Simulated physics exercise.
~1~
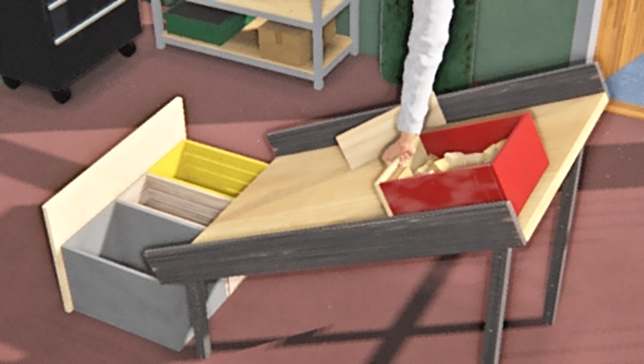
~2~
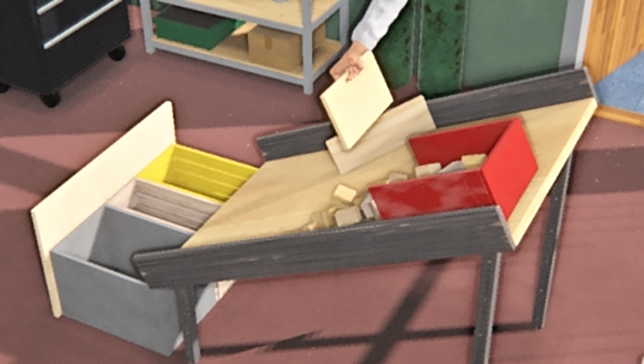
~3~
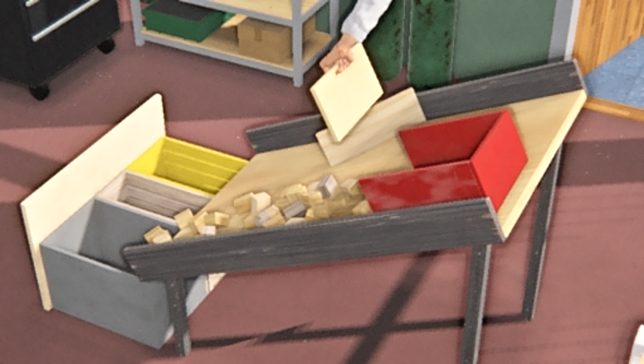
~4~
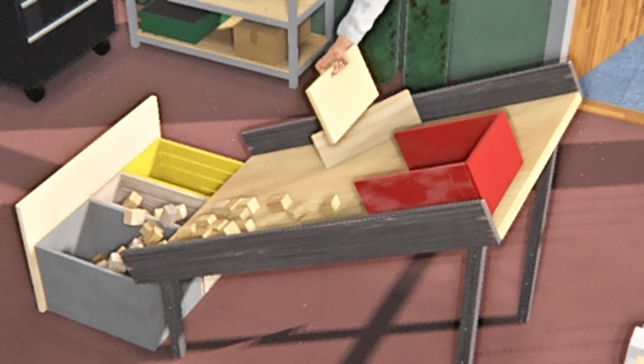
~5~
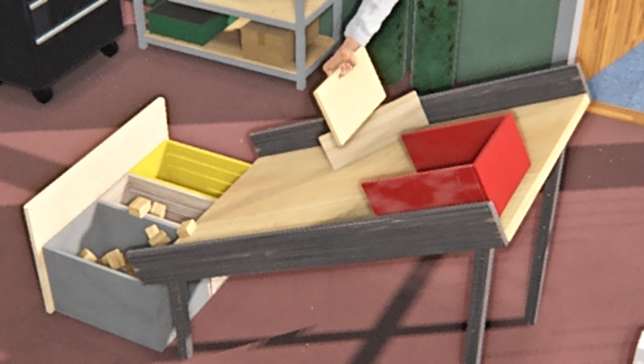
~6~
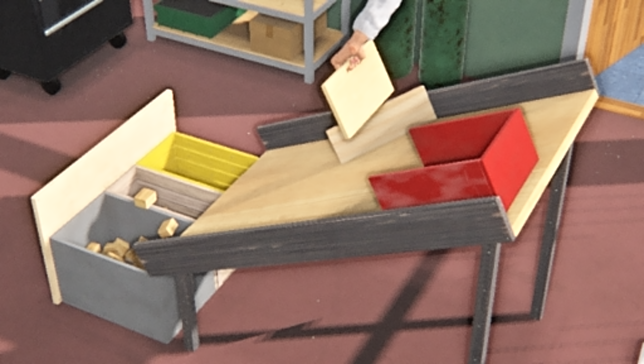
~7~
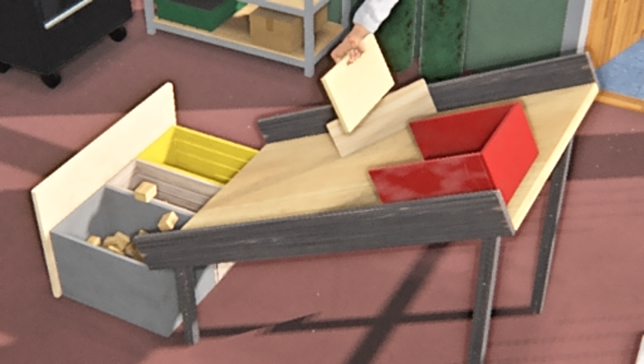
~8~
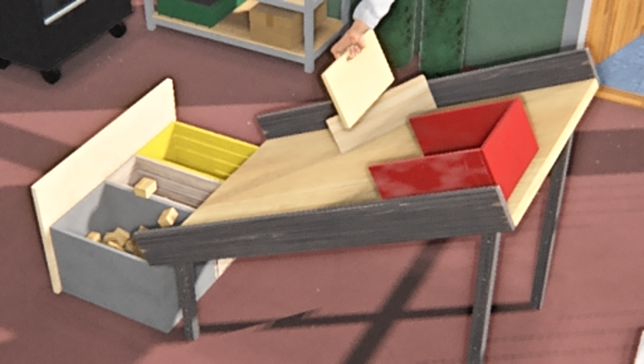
In a workshop, a hand lifts a wooden gate from a red pen on a sloping table, and wooden blocks tumble down to the left past an angled board, most landing in the grey bin and a few in the wooden tote, while the yellow tub stays empty.
